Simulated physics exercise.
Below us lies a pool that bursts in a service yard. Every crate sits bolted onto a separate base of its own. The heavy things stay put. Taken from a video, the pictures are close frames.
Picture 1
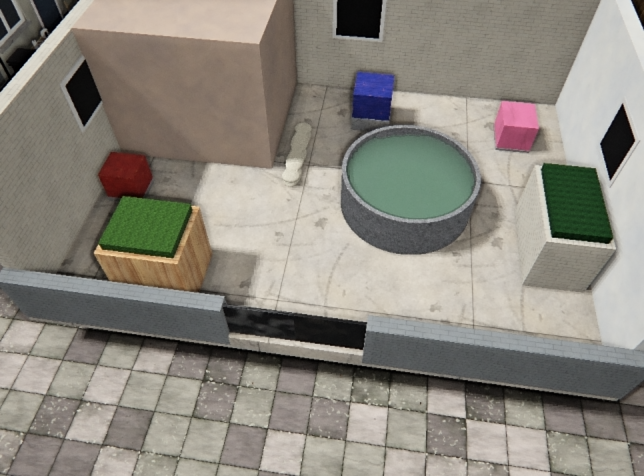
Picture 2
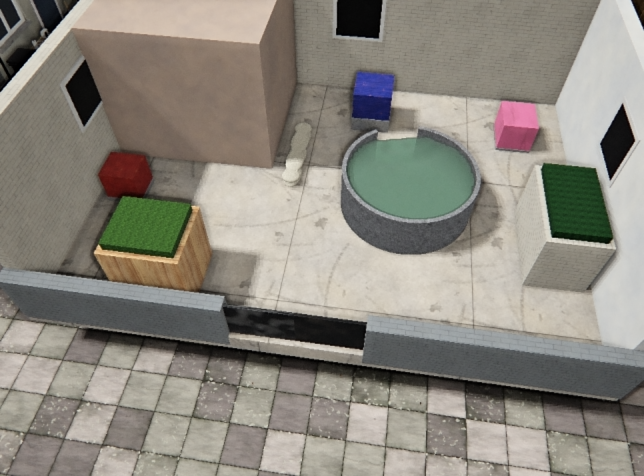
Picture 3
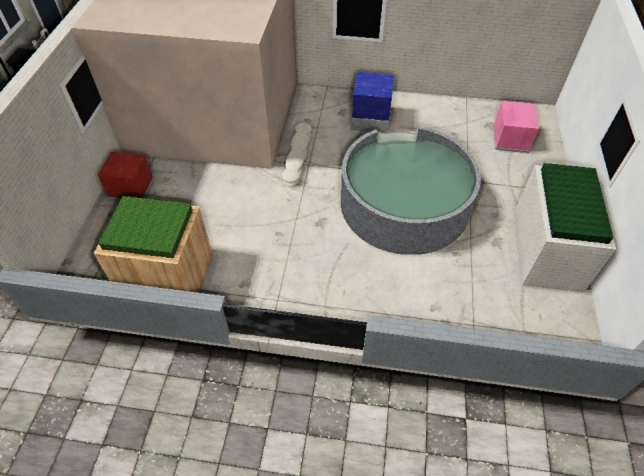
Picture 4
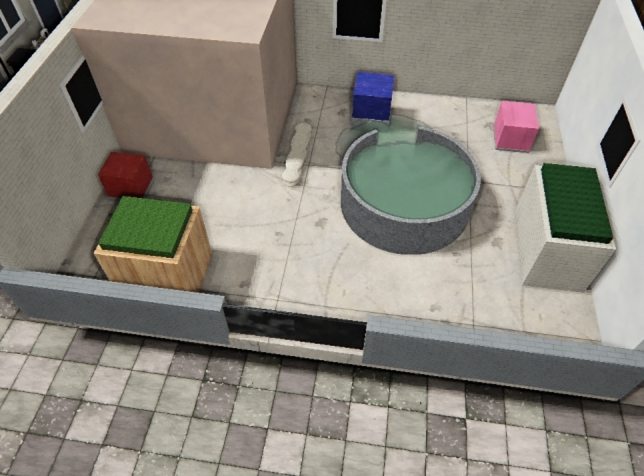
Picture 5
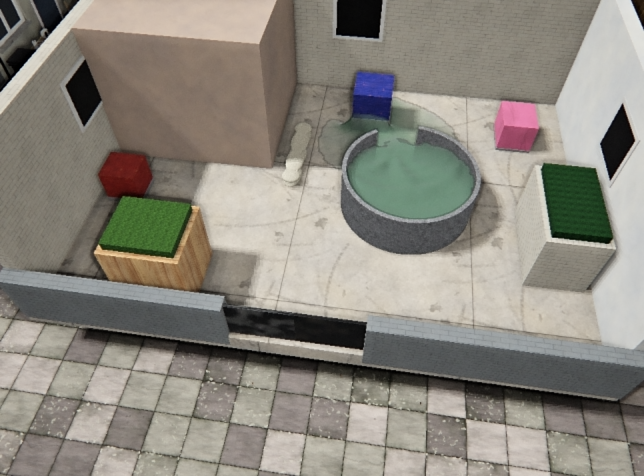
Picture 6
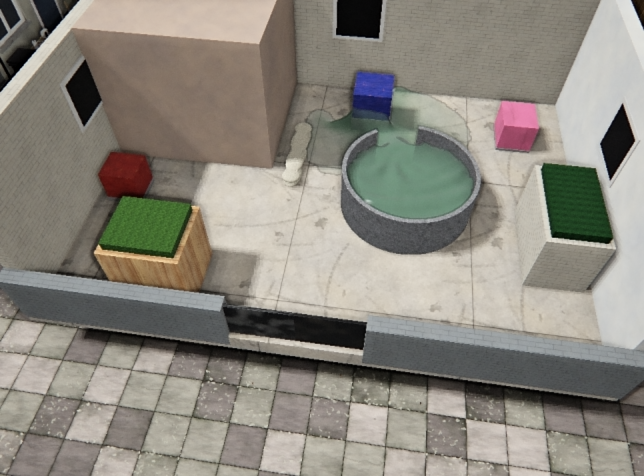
From high above, a walled service yard with a pale floor is seen beyond a strip of checkered paving. A large pinkish-brown block fills the back left above a red cube and a green-topped wooden box, while a round grey pool of green water stands right of centre, near blue and pink cubes and a green-topped white box. The pool's far rim breaks open and water pours through the gap, spreading across the floor around the blue cube, while the camera stays still.
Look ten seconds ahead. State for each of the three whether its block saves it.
The pink crate is not saved and gets wet. The blue crate is not saved and gets wet. The red crate is saved.
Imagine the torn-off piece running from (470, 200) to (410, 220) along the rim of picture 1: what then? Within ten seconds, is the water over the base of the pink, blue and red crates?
Pink: Flooded, blue: Clear, red: Flooded.
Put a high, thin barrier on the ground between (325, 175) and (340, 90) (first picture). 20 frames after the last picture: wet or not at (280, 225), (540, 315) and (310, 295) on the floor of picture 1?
As listed: Awash, dry, flooded.
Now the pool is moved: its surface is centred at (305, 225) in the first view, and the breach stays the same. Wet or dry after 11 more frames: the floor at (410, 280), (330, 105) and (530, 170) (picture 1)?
Results in order - left untouched, swamped, left untouched.
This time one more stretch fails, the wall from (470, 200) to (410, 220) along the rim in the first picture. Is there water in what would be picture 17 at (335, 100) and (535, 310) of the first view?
First spot unflooded, second spot swamped.
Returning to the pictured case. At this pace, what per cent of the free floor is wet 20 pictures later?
About 55 percent.
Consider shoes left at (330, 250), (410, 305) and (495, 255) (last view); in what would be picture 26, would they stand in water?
Going through them one by one, the first is waterlogged, the second spared and the third spared.
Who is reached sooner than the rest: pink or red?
First comes the one in pink.
A moment on, water covers 20 % of the floor; the pink crate water round its plinth, the blue crate water round its plinth, the red crate not reached.
Next, water covers 30 % of the floor; the pink crate water round its plinth, the blue crate water round its plinth, the red crate not reached.
Then, water covers 55 % of the floor; the pink crate water round its plinth, the blue crate water round its plinth, the red crate not reached.
Later, water covers 75 % of the floor; the pink crate water round its plinth, the blue crate water round its plinth, the red crate water round its plinth.
In the end, water covers 95 % of the floor; the pink crate was topped, the blue crate was topped, the red crate stayed above the water.
